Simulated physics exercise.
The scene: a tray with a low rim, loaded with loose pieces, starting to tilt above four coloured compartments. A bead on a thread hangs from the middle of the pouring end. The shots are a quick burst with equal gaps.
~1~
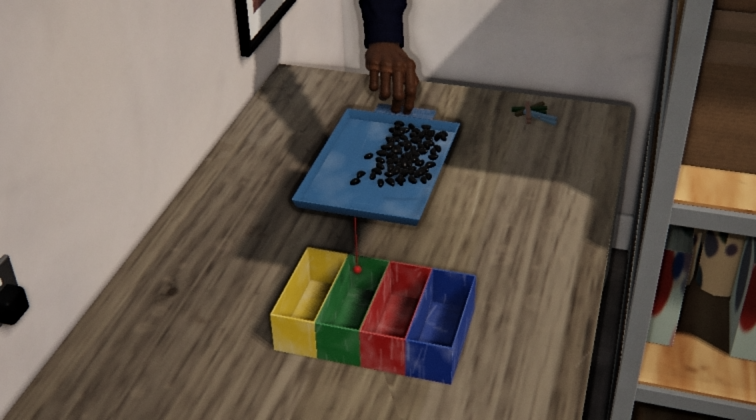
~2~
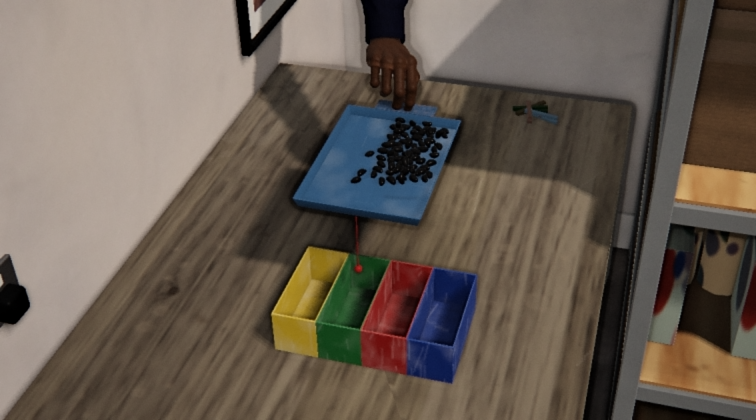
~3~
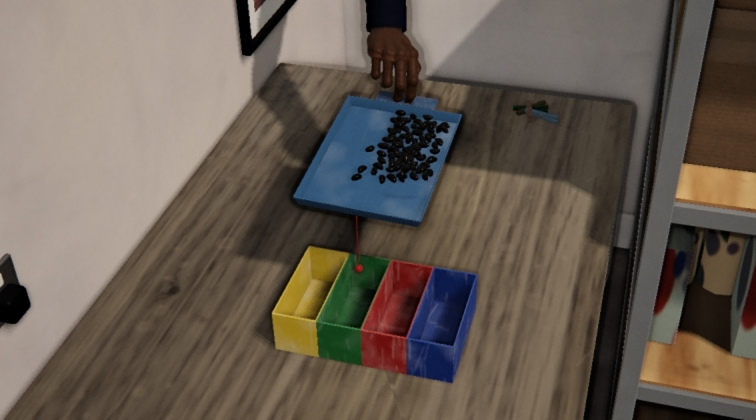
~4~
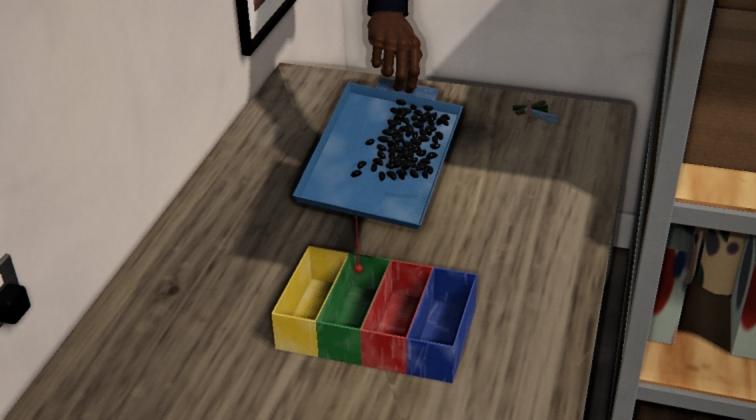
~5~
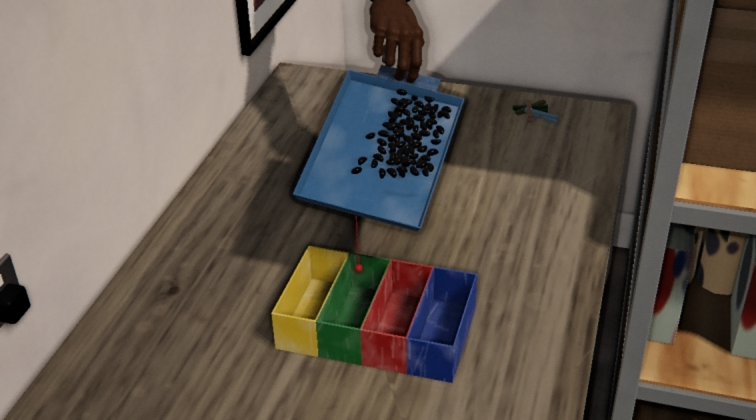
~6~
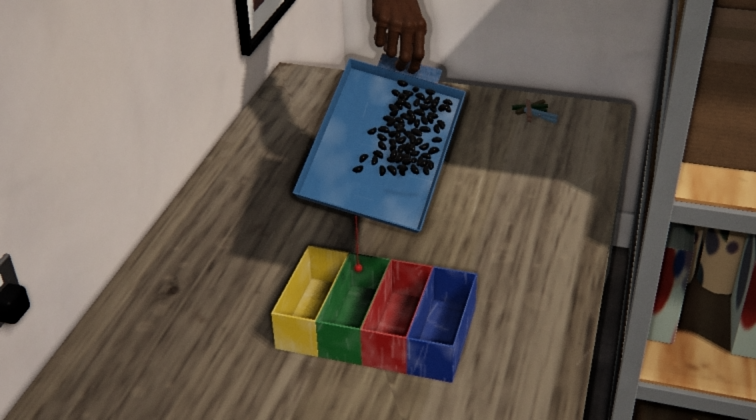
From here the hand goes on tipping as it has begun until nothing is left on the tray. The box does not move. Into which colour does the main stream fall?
The red one ends fullest.
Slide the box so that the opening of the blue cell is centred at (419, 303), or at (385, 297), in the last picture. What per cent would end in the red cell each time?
In turn 20 and 0 in a hundred.
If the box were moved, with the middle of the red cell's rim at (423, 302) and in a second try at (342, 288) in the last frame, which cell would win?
First the red cell, then the cell in blue.
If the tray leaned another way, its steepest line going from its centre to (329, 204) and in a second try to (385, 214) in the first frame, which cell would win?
One: Yellow. Two: The cell in red.
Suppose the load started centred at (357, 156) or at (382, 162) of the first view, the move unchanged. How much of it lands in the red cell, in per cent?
First some 70, then 70 per cent.
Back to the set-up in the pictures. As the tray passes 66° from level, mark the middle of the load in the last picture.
Around (410, 214).
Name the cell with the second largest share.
Next in line is the blue one.
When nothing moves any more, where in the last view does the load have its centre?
Near (405, 331).
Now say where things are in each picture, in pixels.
In the first picture, corners of the pouring end (297, 198) and (416, 217), level; middle of the load (407, 157), black beans; bead on its thread (357, 270); yellow cell (294, 333); green cell (338, 341); red cell (383, 350); blue cell (429, 358).
In the second picture, corners of the pouring end (298, 197) and (417, 217), level; middle of the load (408, 155).
In the third picture, corners of the pouring end (298, 195) and (418, 218), tipped barely, lowest at the right corner; middle of the load (408, 150).
In the fourth picture, corners of the pouring end (298, 194) and (418, 221), tipped a little, lowest at the right corner; middle of the load (408, 145).
In the fifth picture, corners of the pouring end (298, 192) and (418, 224), tipped clearly, lowest at the right corner; middle of the load (409, 139).
In the sixth picture, corners of the pouring end (298, 191) and (418, 227), tipped clearly, lowest at the right corner; middle of the load (409, 135); yellow cell (295, 331); green cell (339, 340); red cell (384, 348); blue cell (430, 357).
Just after the last frame, tray tipped steeply; the larger part on the tray; just a few in the blue cell; roughly a quarter falling or outside the box.
A moment on, tray tipped past a quarter turn; roughly two thirds in the red cell; roughly a quarter in the blue cell; about a tenth in the green cell; about a tenth falling or outside the box.
Further on, tray tipped past a quarter turn; roughly two thirds in the red cell; roughly a quarter in the blue cell; about a tenth in the green cell.
When it is over, tray tipped past a quarter turn; roughly two thirds in the red cell; roughly a quarter in the blue cell; about a tenth in the green cell; not one in the yellow cell.
